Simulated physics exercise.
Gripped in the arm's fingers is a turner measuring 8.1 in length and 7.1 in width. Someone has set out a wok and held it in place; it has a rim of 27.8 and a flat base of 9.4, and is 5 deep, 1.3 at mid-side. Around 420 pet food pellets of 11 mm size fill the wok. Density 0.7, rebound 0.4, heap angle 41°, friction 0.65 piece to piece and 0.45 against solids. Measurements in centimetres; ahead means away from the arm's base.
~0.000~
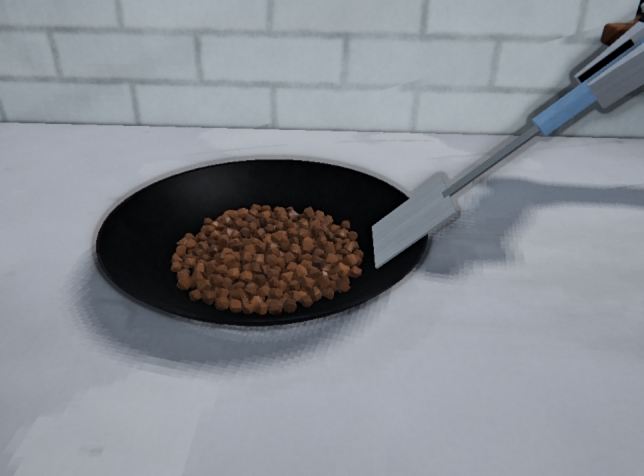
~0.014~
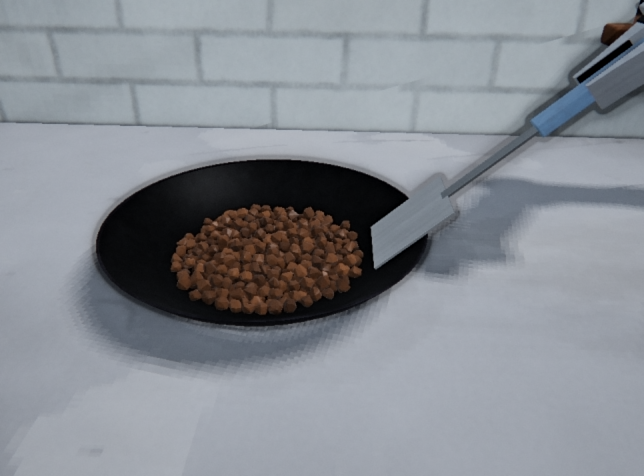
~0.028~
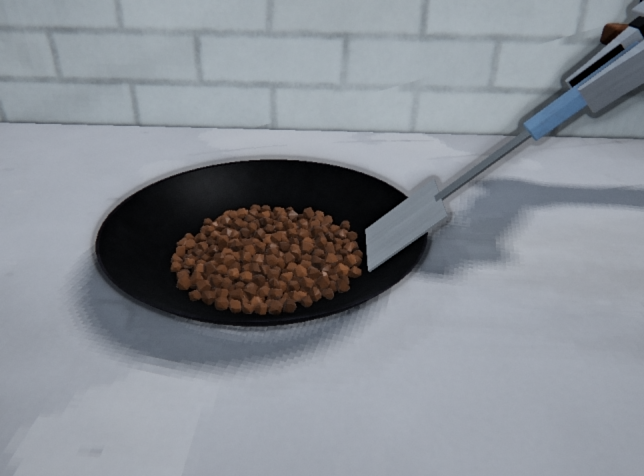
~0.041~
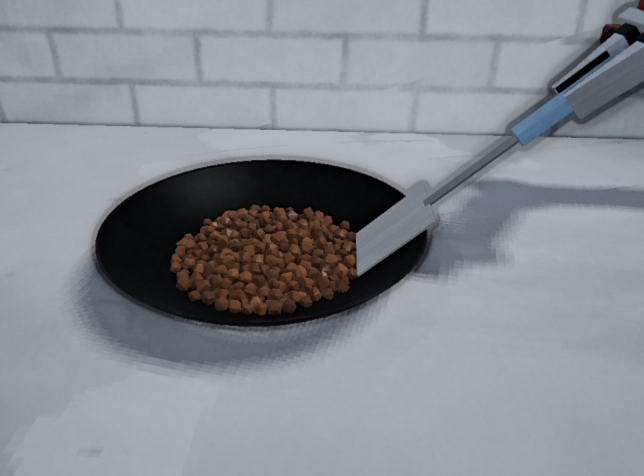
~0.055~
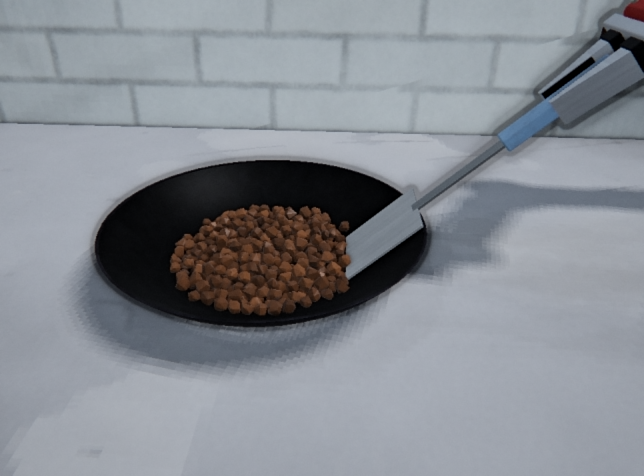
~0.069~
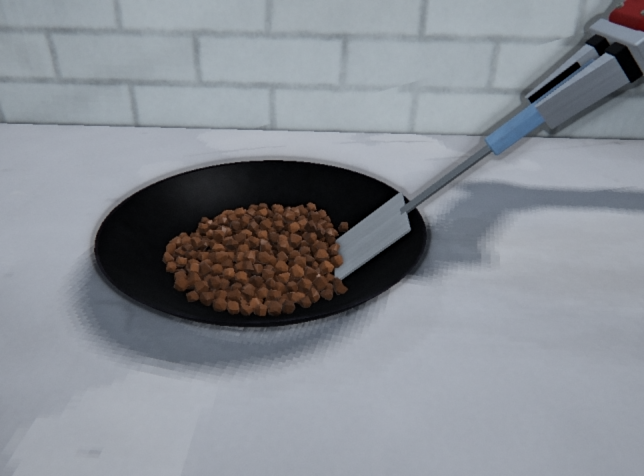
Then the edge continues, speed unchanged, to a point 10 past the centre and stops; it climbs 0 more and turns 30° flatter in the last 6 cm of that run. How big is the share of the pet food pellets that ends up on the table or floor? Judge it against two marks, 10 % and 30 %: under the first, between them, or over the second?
Between them, so from 10 to 30 %.
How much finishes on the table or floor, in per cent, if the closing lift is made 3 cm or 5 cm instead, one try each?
I'd put it near 25 in a hundred, then near 15 in a hundred.
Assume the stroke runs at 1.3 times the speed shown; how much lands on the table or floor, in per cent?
I'd put it around 30 per cent.
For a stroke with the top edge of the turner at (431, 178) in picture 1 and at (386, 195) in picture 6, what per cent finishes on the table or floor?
30 %.
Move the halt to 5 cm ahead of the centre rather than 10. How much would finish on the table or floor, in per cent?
My guess would be around 0 per cent.
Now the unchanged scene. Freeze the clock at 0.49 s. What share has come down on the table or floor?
20 per cent.
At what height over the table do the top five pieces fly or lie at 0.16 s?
I'd put it close to 6 cm.
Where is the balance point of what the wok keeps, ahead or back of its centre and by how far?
Roughly 5.0 cm ahead.
After 0.16 s, sloping 43°, highest piece 7 above the table; 421 in the wok.
After 0.25 s, sloping 35°, highest piece 7 above the table; 416 in the wok, 2 on the table or floor, 3 on the blade or in flight.
After 0.49 s, sloping 13°, highest piece 6 above the table; 325 in the wok, 94 on the table or floor, 2 on the blade or in flight.
After 1.54 s, sloping 13°, highest piece 6 above the table; 325 in the wok, 96 on the table or floor.
In the end, 325 in the wok, 96 on the table or floor. That is 23 % on the table or floor.
